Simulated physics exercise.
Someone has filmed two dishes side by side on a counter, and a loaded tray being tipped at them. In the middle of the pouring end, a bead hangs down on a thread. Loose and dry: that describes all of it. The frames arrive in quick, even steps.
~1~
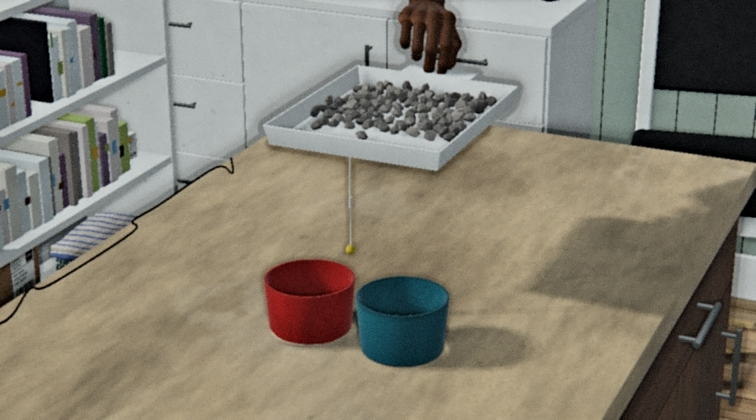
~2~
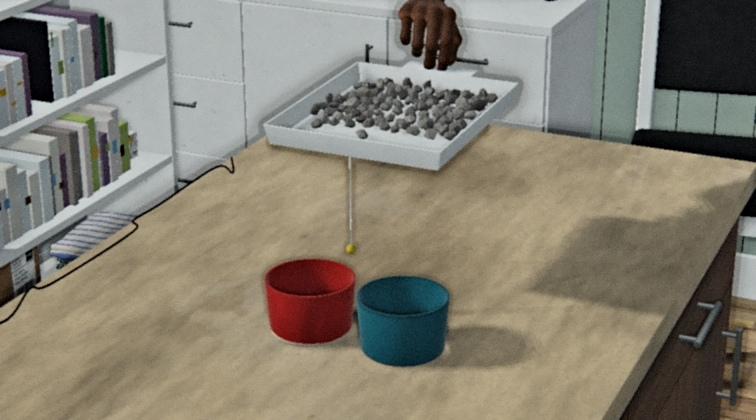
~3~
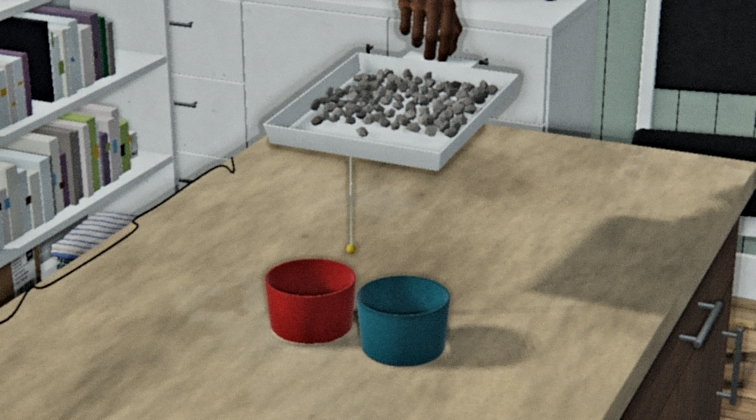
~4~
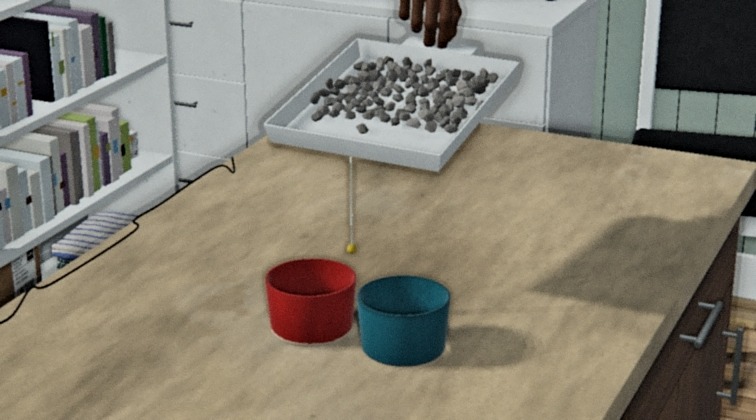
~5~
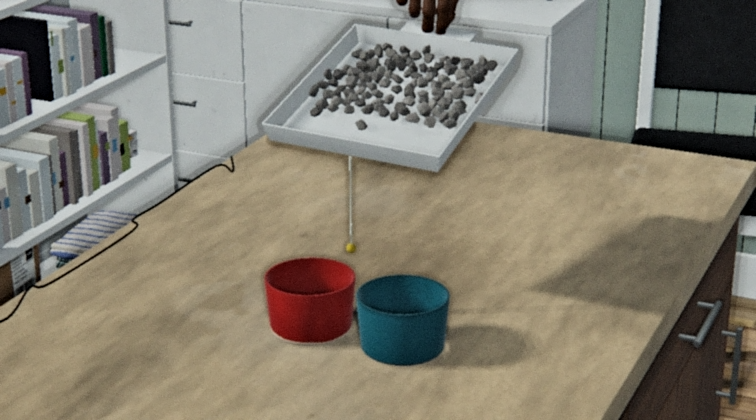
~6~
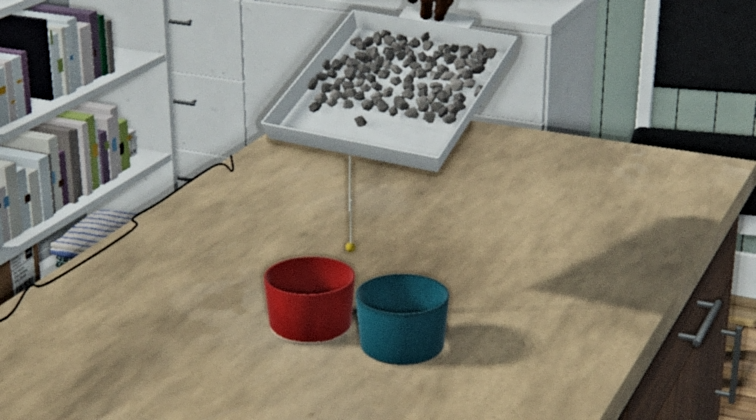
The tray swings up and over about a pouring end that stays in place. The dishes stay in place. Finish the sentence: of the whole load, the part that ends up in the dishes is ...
... more than half.
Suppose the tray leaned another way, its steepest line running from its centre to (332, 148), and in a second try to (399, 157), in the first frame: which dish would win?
Result, try one: Dish at left; try two: Dish at right.
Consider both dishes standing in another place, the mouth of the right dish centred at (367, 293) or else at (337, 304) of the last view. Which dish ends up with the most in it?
Result, try one: The dish further right; try two: The dish further right.
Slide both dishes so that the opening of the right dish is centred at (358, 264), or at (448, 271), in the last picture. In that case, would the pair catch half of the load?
Result, first setup: The minor share; second setup: The minor share.
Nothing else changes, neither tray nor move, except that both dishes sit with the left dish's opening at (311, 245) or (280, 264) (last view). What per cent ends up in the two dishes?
In order, 0 % and 60 %.
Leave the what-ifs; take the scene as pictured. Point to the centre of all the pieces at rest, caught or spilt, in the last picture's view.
(377, 335).
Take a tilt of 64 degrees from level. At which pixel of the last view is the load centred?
Near the pixel (364, 140).
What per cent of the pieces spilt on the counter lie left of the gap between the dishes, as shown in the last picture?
Near 70 %.
Soon after the last picture, tray tipped steeply; most on the tray; a small part in the air.
A little later, tray tipped past a quarter turn; about half on the tray; about a quarter in the right dish; a small part in the left dish; a small part outside both; a small part in the air.
Later still, tray tipped past a quarter turn; about half in the right dish; about a third in the left dish; about a quarter outside both.
At rest, tray tipped past a quarter turn; about half in the right dish; about a third in the left dish; about a quarter outside both.
